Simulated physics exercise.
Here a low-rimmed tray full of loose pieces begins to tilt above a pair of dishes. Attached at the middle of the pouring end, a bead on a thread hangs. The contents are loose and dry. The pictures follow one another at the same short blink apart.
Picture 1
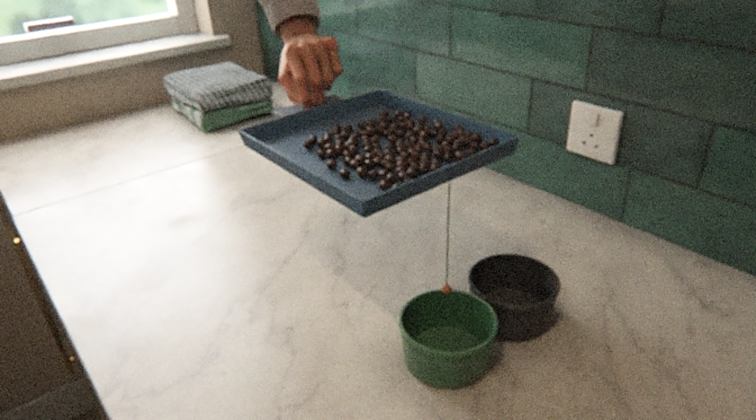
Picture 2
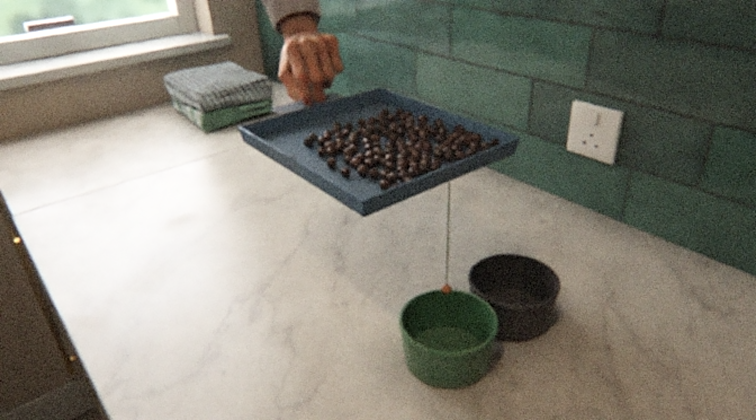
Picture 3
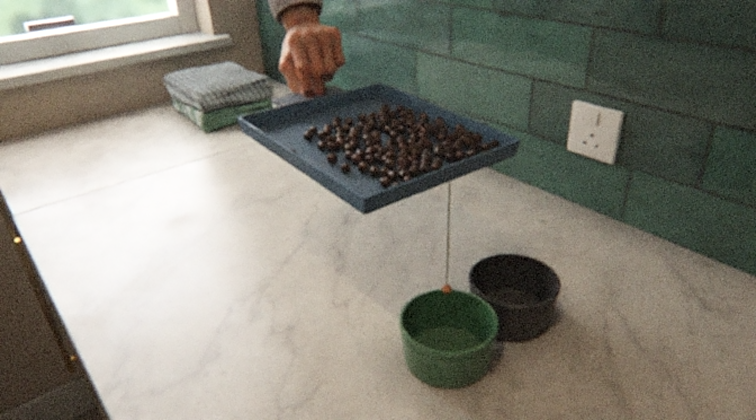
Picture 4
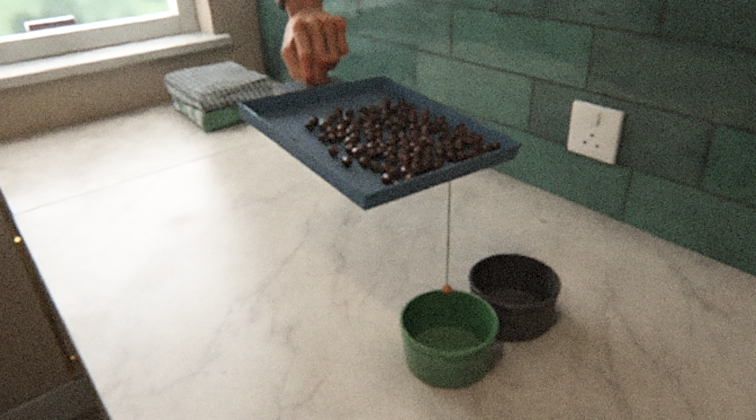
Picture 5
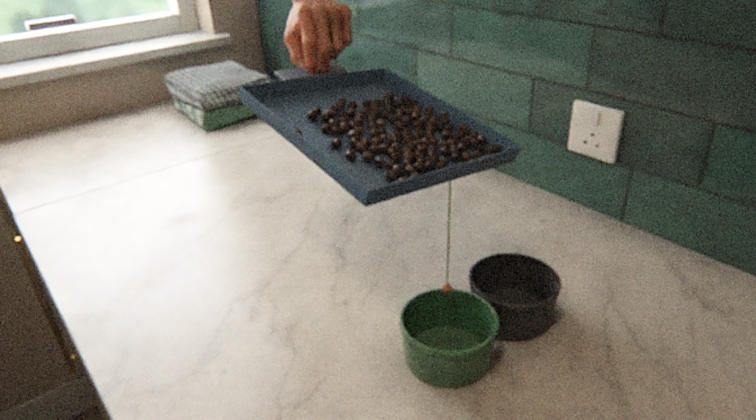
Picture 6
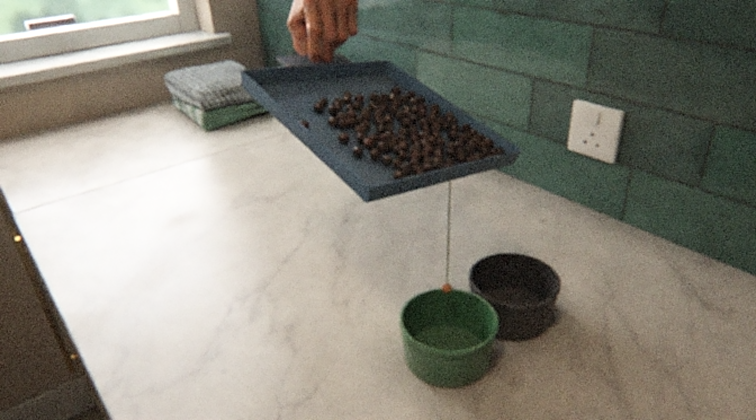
Blue tray of small dark brown balls tilting gradually above green and black dishes as a hand raises its far end.
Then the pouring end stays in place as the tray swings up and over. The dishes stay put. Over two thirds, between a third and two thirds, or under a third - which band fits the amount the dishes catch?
The band is over two thirds.
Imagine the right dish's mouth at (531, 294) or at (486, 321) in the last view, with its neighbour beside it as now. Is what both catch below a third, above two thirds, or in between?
Trial 1 - in the middle band. Trial 2 - below one third.
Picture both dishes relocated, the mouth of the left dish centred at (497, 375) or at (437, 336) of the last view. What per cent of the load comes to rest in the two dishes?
0, then 50 %.
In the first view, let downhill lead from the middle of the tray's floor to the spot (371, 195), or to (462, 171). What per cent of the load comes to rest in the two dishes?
In turn some 0 and 70 per cent.
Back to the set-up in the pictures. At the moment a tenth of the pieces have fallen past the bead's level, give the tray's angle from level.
Approx. reading: About 85°.
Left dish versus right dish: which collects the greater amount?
Recorded: The right-side one.
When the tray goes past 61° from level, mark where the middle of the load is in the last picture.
(457, 129).
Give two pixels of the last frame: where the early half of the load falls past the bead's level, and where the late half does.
Initially about (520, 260); subsequently about (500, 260).
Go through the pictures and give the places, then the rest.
Corners of the pouring end near (363, 199) and (516, 137), level; middle of the load near (400, 147), chocolate balls; left dish near (482, 360); right dish near (548, 315); bead on its thread near (446, 289), in the first frame.
Corners of the pouring end near (364, 198) and (516, 137), level; middle of the load near (400, 146), in the second frame.
Corners of the pouring end near (365, 196) and (517, 140), tipped barely, lowest at the right corner; middle of the load near (401, 143), in the third frame.
Corners of the pouring end near (366, 192) and (518, 143), tipped a little, lowest at the right corner; middle of the load near (403, 139), in the fourth frame.
Corners of the pouring end near (369, 188) and (518, 146), tipped a little, lowest at the right corner; middle of the load near (406, 136), in the fifth frame.
Corners of the pouring end near (371, 185) and (518, 149), tipped clearly, lowest at the right corner; middle of the load near (413, 134), all but a few on the move; left dish near (483, 359); right dish near (548, 314), in the sixth frame.
Shortly afterwards, tray tipped steeply; the whole lot on the tray.
Next, tray tipped past a quarter turn; a little on the tray; near two thirds in the right dish; a little outside both; a little in the air.
Some moments later, tray tipped past a quarter turn; the bulk in the right dish; a little outside both.
In the end, tray tipped past a quarter turn; none at all in the left dish; the bulk in the right dish; a little outside both.
